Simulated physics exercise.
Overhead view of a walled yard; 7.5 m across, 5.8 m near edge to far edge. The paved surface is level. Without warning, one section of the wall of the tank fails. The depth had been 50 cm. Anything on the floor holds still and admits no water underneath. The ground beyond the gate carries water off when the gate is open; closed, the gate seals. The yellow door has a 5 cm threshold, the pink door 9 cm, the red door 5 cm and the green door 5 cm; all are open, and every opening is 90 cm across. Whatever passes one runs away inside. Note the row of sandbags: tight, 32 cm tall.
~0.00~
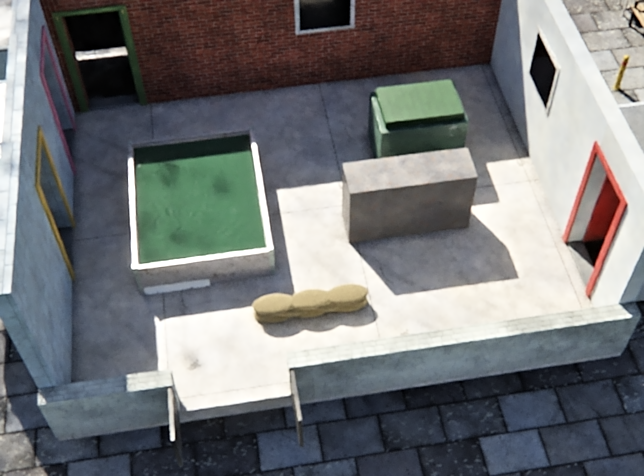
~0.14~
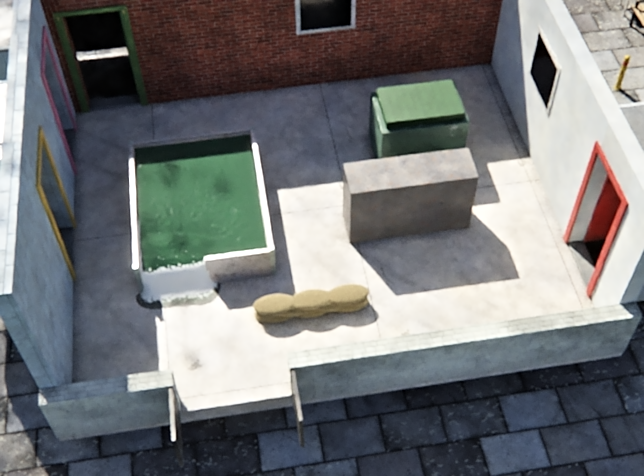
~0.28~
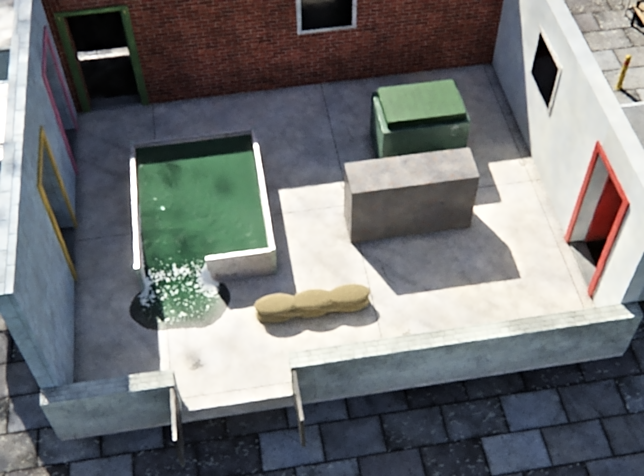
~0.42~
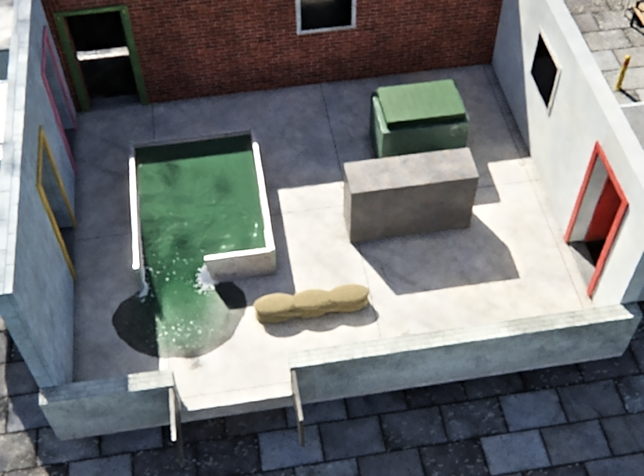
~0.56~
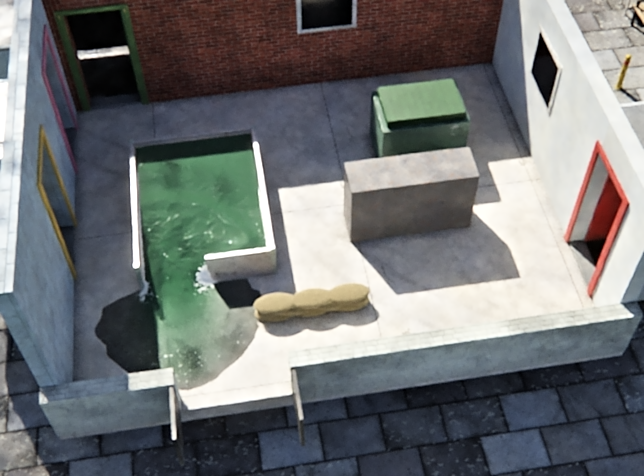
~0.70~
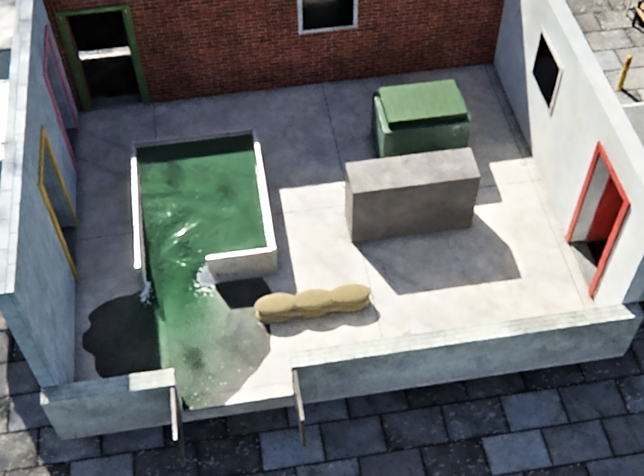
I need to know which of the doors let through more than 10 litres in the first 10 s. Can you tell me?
In order: The yellow door holds the inflow within the limit; the pink door holds the inflow within the limit; the red door holds the inflow within the limit; the green door lets the inflow top the limit.
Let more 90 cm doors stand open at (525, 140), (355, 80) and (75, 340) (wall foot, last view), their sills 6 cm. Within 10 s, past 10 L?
Per doorway, in order: Insufficient / insufficient / sufficient.
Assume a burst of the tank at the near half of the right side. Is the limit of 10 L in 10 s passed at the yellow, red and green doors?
So yellow ends up short of it, red past the limit, green short of it.
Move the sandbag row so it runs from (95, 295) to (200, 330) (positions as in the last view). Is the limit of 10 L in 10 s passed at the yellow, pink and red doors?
Checking the limit, yellow is too much, pink is fine, red is too much.
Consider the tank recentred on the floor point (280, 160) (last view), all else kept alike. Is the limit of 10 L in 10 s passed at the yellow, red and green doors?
Compared with that limit, yellow falls short, red overshoots and green overshoots.
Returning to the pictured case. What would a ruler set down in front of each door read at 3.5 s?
Readings (cm): Yellow = 5; pink = 0; red = 0; green = 0.
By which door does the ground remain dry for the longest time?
The answer is the red door.
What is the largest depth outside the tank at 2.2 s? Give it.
Up to some 34 cm.
After 1.4 s water covers 15 % of the floor and is deepest (39 cm) near (75, 410); yellow door not reached, pink door not reached, red door not reached, green door not reached.
After 2.2 s water covers 15 % of the floor and is deepest (34 cm) near (142, 401); yellow door not reached, pink door not reached, red door not reached, green door not reached.
After 3.5 s water covers 20 % of the floor and is deepest (25 cm) near (75, 410); yellow door 5 cm at the sill, 0 L in, pink door not reached, red door not reached, green door not reached.
After 6.0 s water covers 35 % of the floor and is deepest (18 cm) near (75, 410); yellow door 4 cm at the sill, 0 L in, pink door 6 cm at the sill, 0 L in, red door not reached, green door 12 cm at the sill, 25 L in.
After 10.0 s water covers 55 % of the floor and is deepest (10 cm) near (88, 408); yellow door 3 cm at the sill, 0 L in, pink door 6 cm at the sill, 0 L in, red door 3 cm at the sill, 0 L in, green door 8 cm at the sill, 81 L in.
